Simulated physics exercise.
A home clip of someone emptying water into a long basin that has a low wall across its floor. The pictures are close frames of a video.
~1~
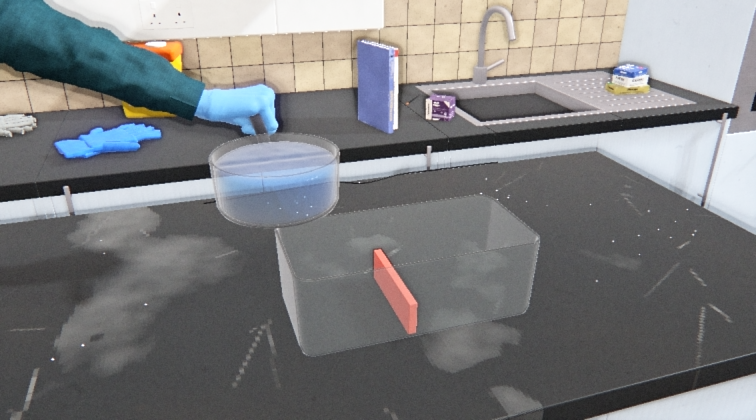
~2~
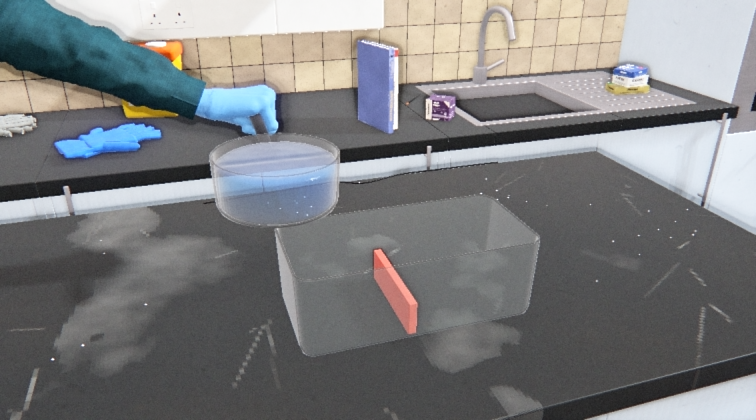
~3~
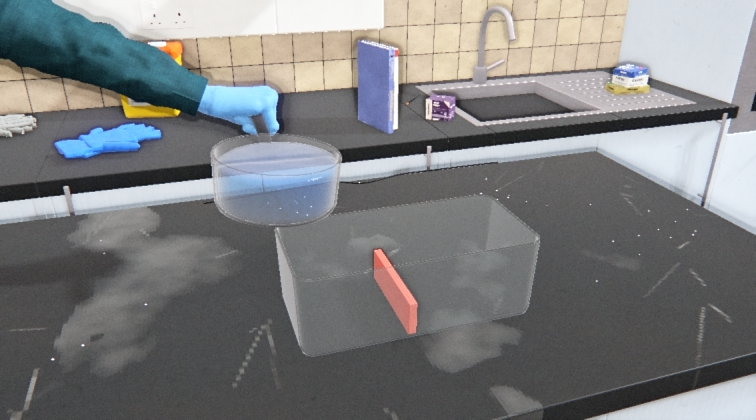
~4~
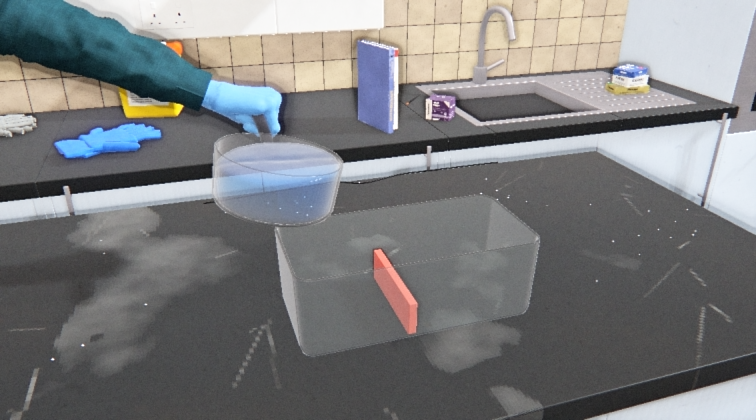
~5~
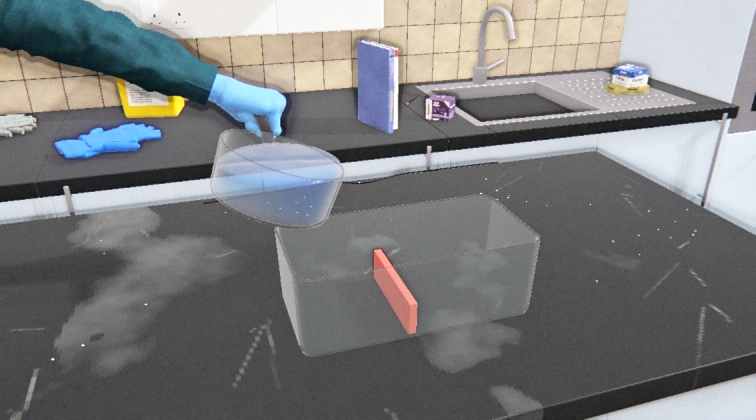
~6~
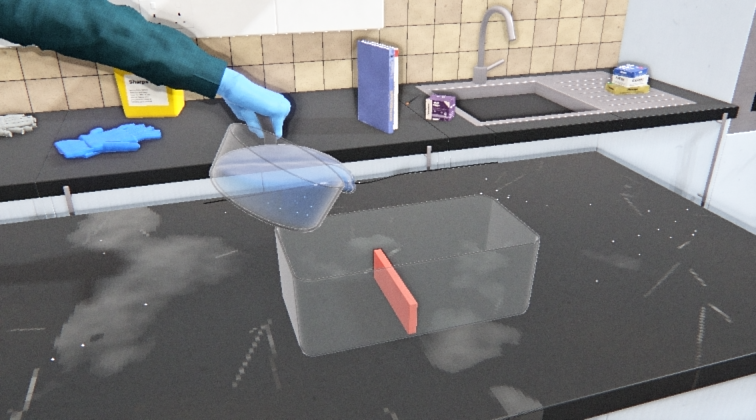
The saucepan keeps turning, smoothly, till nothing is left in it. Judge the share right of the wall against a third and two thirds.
It comes to less than a third.
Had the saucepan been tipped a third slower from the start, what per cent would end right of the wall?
Close to 25 per cent.
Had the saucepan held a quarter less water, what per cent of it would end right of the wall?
Roughly 5 in a hundred.
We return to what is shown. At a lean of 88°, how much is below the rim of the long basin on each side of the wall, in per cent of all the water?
Left about 40, right about 10.
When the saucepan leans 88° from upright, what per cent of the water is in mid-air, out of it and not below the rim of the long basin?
About 30 per cent.
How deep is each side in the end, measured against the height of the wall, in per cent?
The left part 70 per cent, the right part 10.
A moment on, the tilt is 88° and 21 per cent is still to pour, 41 is left of the wall and 10 right of it.
Next, the tilt is 104° and 4 per cent is still to pour, 76 is left of the wall and 13 right of it.
Then the tilt is 104° and 0 per cent is still to pour, 82 is left of the wall and 14 right of it.
Later the tilt is 104° and 0 per cent is still to pour, 82 is left of the wall and 15 right of it.
At rest 82 per cent lies left of the wall, 15 right of it and 3 outside.
